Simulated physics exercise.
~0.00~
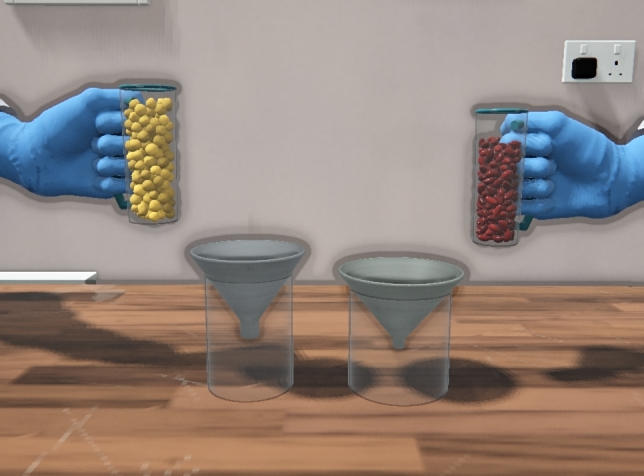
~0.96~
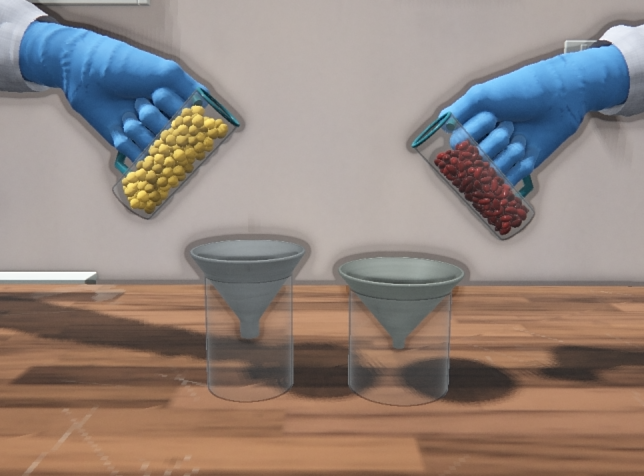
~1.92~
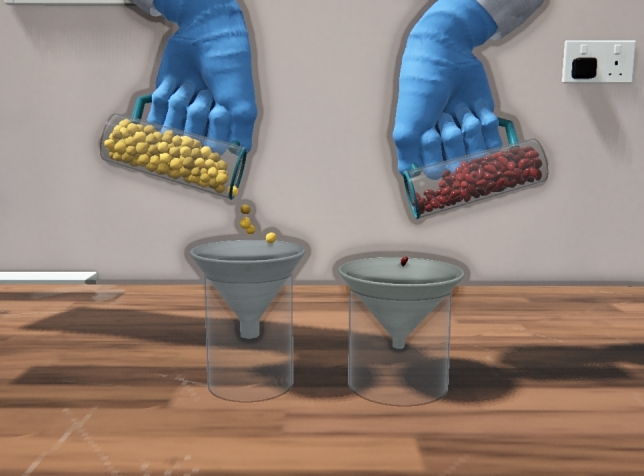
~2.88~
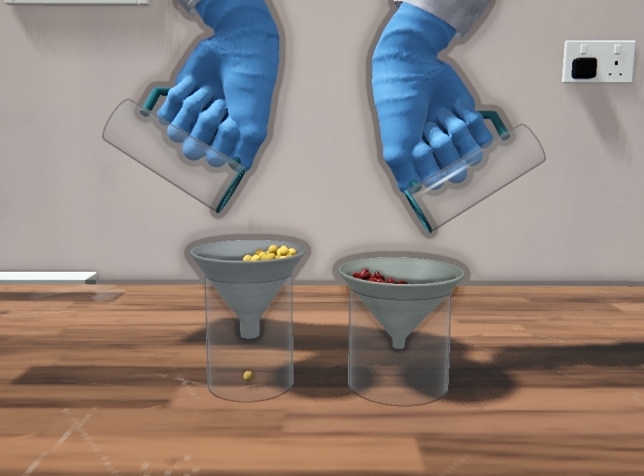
Two blue-gloved hands hold clear cups, yellow beads on the left and dark red ones on the right, above a wooden counter seen from the front. Below them, two grey funnels stand in clear jars against a pale wall with a socket at the right. The hands swing inward and tilt the cups until they lie on their sides. Yellow beads start dropping first, with barely any red falling. The cups tip further and empty. Most yellow beads stay in the left funnel, one resting in its jar, while the red ones all remain stuck above an empty jar.
